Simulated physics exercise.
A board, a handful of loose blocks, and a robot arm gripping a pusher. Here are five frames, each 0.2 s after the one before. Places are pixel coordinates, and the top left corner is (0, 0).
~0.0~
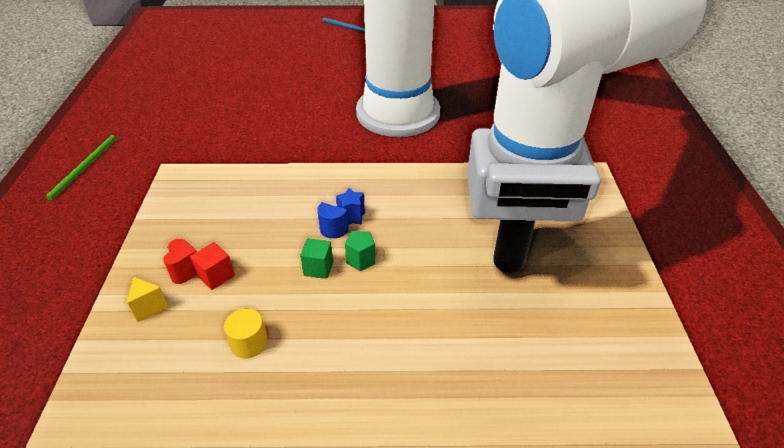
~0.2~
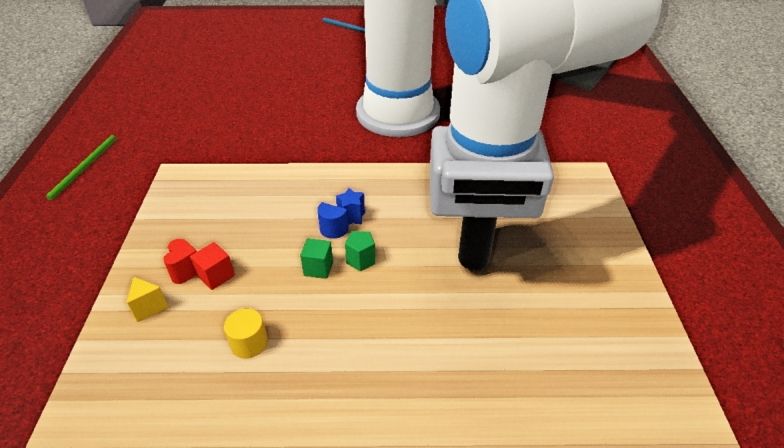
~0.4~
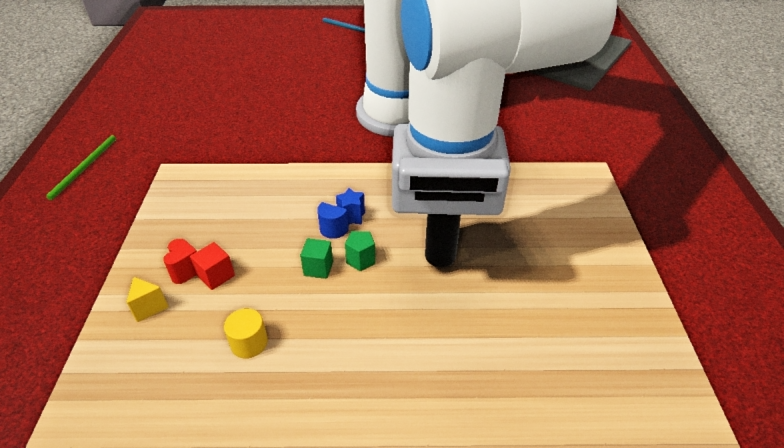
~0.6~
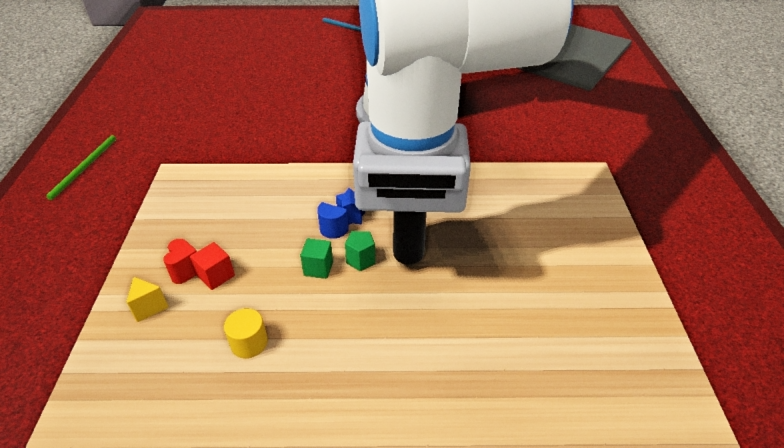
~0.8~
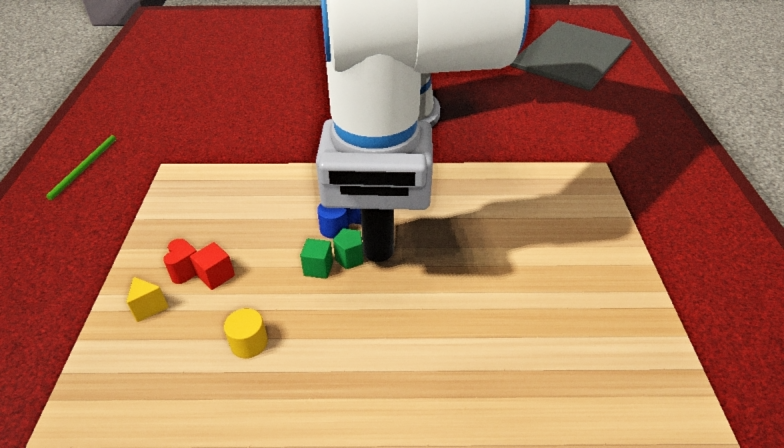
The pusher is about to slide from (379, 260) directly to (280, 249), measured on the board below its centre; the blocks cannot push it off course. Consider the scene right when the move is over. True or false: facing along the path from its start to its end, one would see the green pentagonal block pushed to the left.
That is false.
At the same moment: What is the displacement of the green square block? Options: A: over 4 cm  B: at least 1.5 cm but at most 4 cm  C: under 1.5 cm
My pick is B.
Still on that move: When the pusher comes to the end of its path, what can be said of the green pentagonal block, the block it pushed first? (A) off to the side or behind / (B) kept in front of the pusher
B: Kept in front of the pusher.
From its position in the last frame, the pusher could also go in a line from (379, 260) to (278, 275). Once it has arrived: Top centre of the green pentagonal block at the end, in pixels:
I think it will end close to (307, 230).
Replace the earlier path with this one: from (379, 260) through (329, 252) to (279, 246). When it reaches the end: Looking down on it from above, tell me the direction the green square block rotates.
My answer: Anticlockwise.
The first path, step by step. One third of the way, pusher at (344, 249); green square block at (301, 248), turned 65° anticlockwise; green pentagonal block at (317, 230), turned 30° clockwise.
Two thirds of the way, pusher at (310, 245); green square block at (293, 251), turned 80° anticlockwise; green pentagonal block at (284, 224), turned 40° clockwise.
At the end, pusher at (278, 241); red heart-shaped block not moved; green square block at (291, 252), turned 90° anticlockwise; blue half-round block not moved; green pentagonal block at (252, 219), turned 45° clockwise.
